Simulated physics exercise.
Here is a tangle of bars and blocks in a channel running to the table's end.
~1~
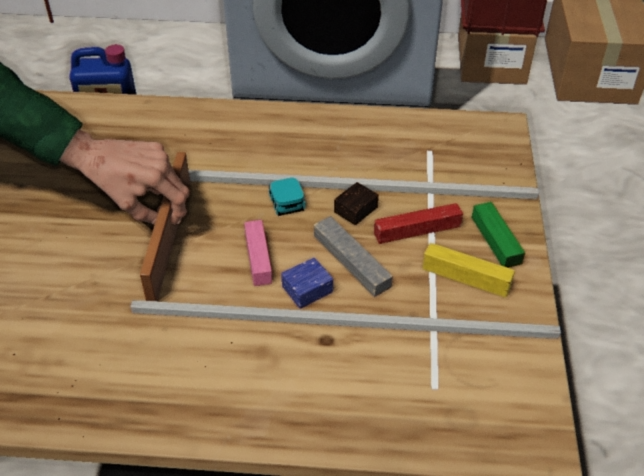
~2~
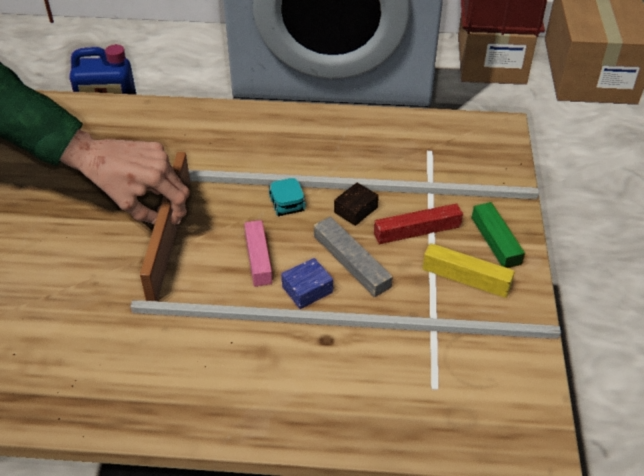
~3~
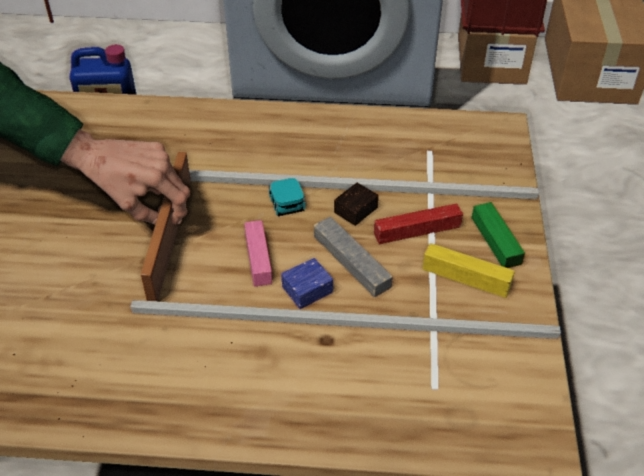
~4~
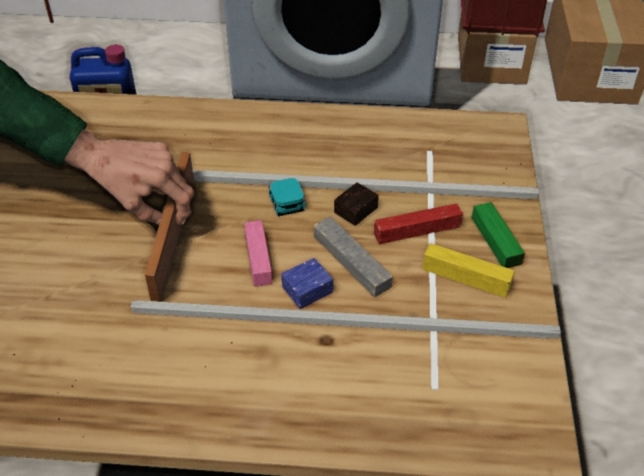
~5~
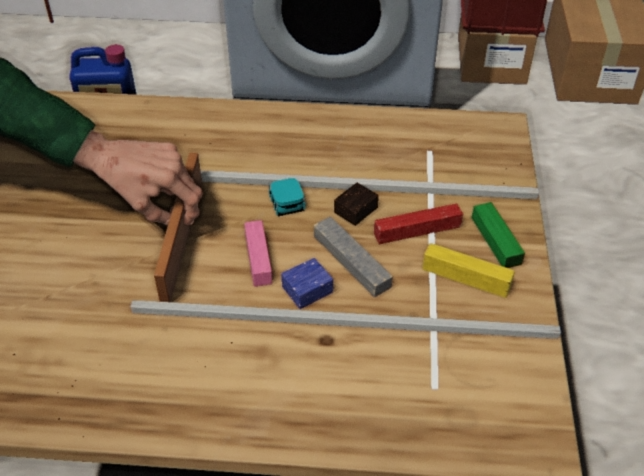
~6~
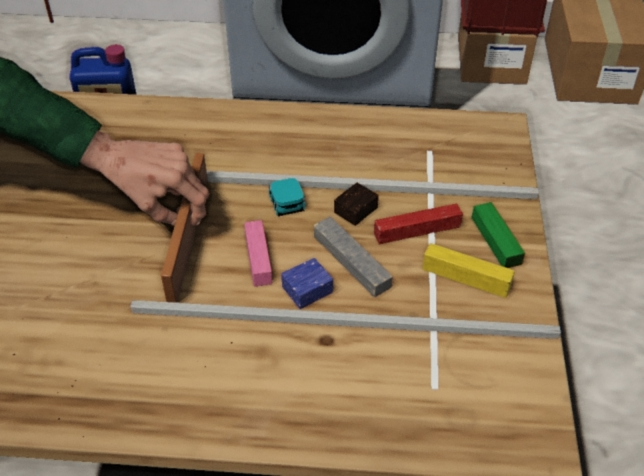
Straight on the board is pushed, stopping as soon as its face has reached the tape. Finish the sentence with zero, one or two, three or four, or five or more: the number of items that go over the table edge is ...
The number of items that go over the table edge is zero.
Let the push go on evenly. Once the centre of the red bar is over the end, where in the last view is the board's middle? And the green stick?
Estimated middle: (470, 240), and (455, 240) for the other.
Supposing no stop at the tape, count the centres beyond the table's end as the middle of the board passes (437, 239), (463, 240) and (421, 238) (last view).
0; 1; 0.
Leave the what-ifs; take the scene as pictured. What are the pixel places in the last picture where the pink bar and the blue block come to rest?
Final positions - pink bar around (442, 264), blue block around (471, 301).
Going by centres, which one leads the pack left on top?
It's the green stick that is foremost.
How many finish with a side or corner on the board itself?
Well, it touches 2.
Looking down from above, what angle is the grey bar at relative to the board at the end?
I'd estimate about 15 degrees.
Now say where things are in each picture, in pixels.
Green stick (498, 235); yellow bar (468, 270); red bar (418, 223); board (167, 224); tape (432, 254), in the first frame.
Yellow bar (468, 270); turquoise case (287, 197), in the second frame.
Red bar (418, 224); pink bar (258, 253), in the third frame.
Green stick (498, 235); board (172, 224), in the fourth frame.
Yellow bar (468, 270); blue block (307, 283), in the fifth frame.
Green stick (498, 235); yellow bar (468, 270); red bar (418, 224); board (186, 225); tape (432, 254), in the sixth frame.
Soon after, none off yet; green stick at rest near (498, 235); yellow bar at rest near (468, 270); red bar at rest near (418, 224).
In the end, the number that fall off is zero.
